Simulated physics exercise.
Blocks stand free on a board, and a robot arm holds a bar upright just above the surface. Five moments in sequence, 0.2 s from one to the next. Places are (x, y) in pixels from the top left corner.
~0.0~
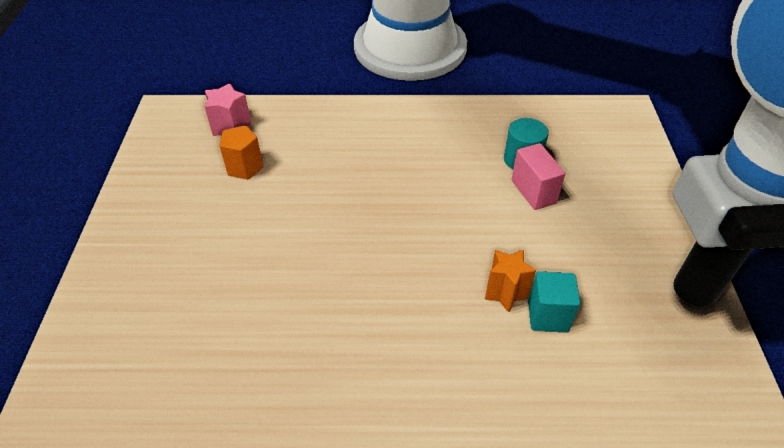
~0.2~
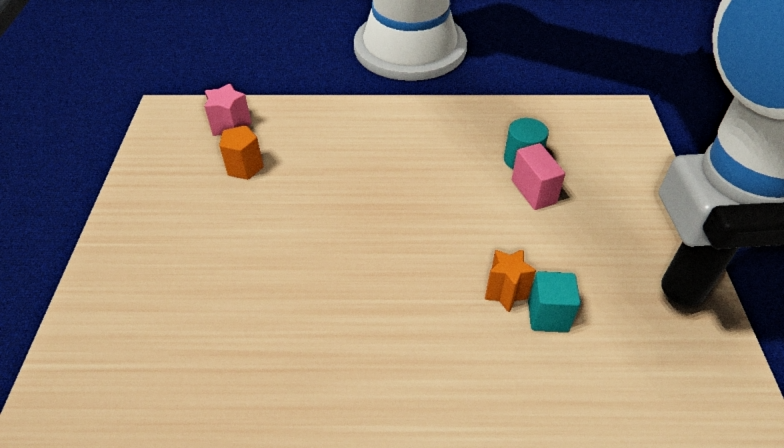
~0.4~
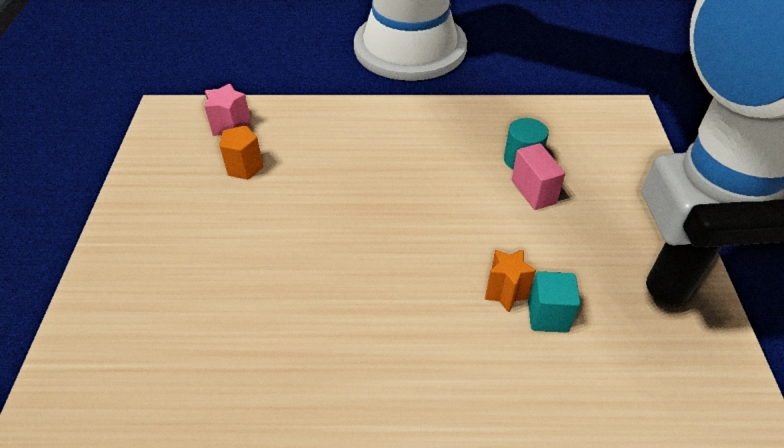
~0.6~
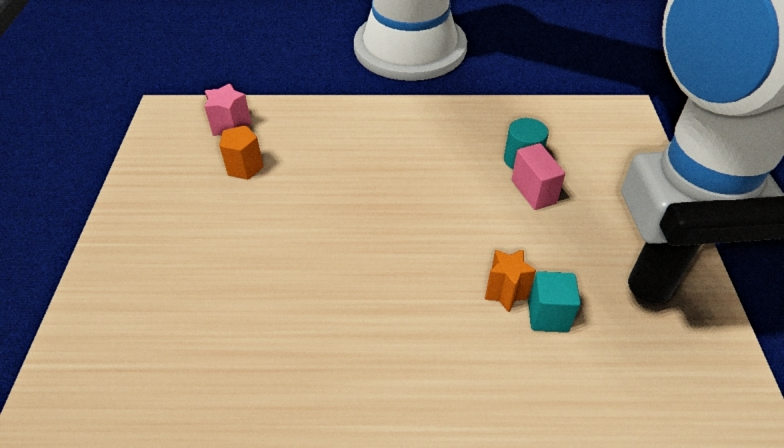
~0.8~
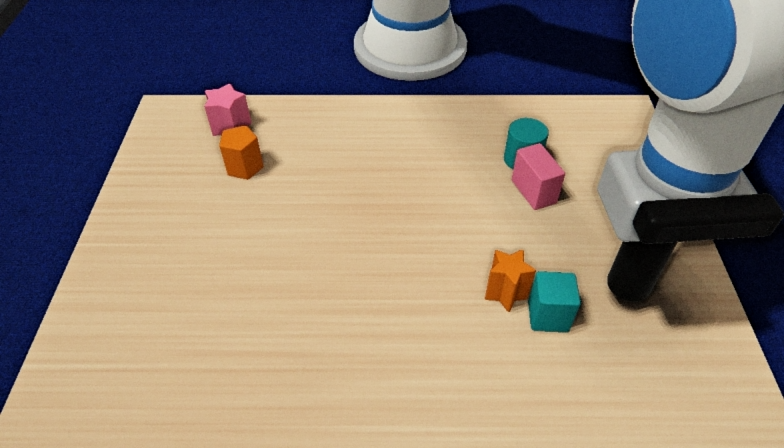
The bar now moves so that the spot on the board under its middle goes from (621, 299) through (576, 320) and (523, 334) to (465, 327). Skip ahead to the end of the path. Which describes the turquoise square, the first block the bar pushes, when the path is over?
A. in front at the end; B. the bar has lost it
The answer is A.
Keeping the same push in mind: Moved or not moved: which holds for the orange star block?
The orange star block will be pushed away from where it stands.
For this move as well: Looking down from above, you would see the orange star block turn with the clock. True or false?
True.
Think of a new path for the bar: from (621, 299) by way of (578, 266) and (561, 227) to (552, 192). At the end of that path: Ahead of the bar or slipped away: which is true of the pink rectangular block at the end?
As far as I can tell, the pink rectangular block is still leading the way in front of the bar.
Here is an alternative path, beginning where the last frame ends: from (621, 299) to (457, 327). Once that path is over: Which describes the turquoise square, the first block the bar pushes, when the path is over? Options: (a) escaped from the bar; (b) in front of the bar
The correct letter is b.
On the path given first. One third of the way, bar (579, 307); turquoise square (541, 291).
Two thirds of the way, bar (526, 321); orange star block (500, 263), turned 45° clockwise; turquoise square (485, 300), turned 20° clockwise.
At the end, bar (467, 314); orange star block (500, 263), turned 45° clockwise; turquoise square (426, 300).
